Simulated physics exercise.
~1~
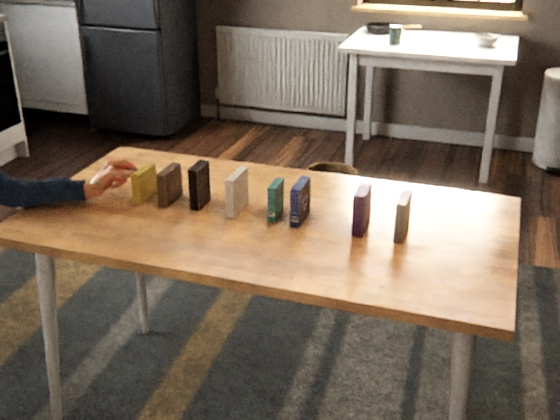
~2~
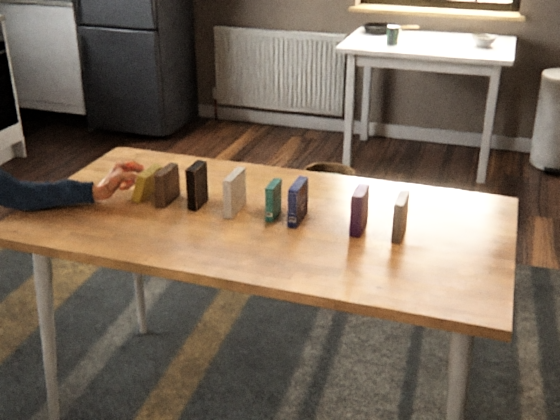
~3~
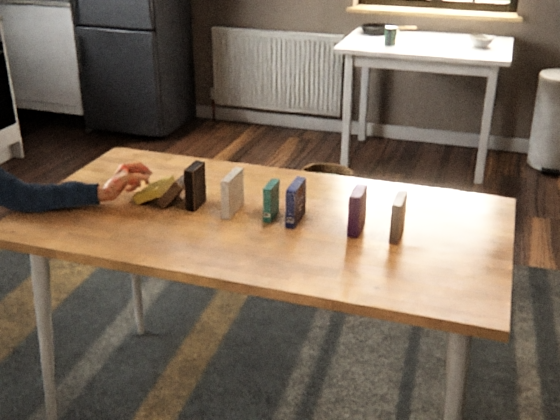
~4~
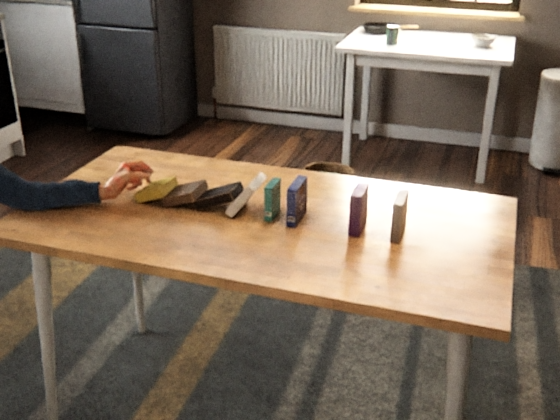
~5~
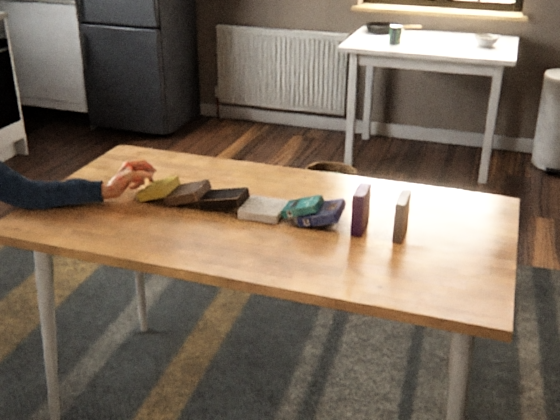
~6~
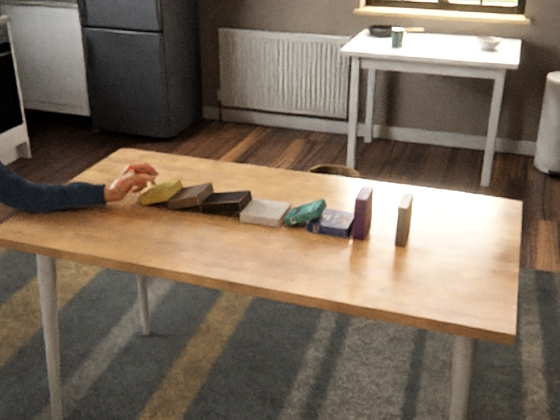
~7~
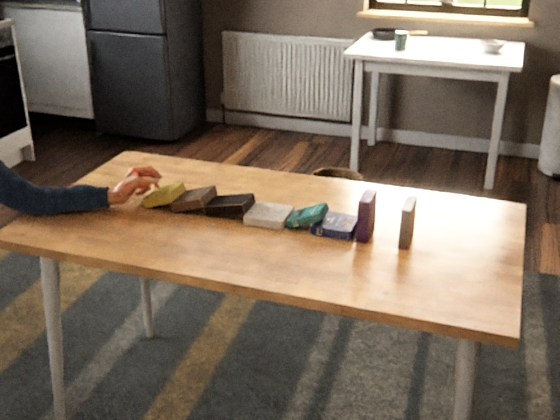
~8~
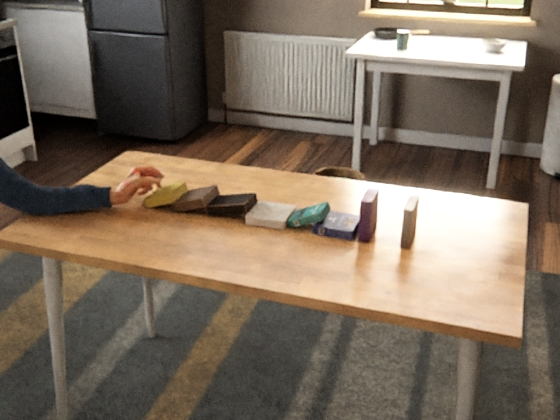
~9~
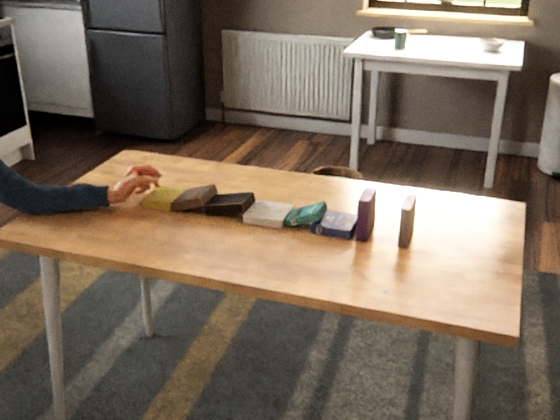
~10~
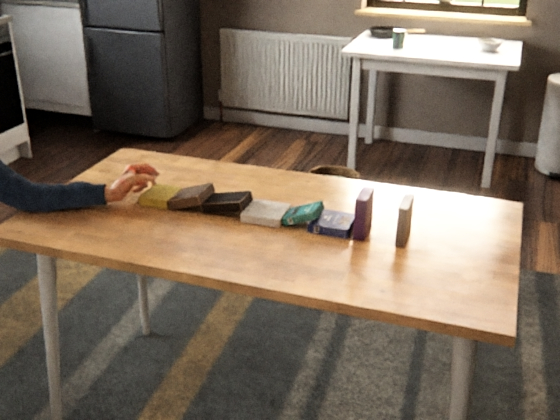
The clip opens on a wooden table in a kitchen, where a row of flat, upright pieces stands with a hand at the yellow one on the left end. The hand tips the yellow board to the right, and it leans into the brown board beside it. The brown board topples against the black one, which falls in turn and knocks over the white board. The turquoise and blue packets go down next, the blue one sliding to the foot of the purple board. There the fall stops, with the purple board and the greyish block still upright and the hand still beside the yellow board.
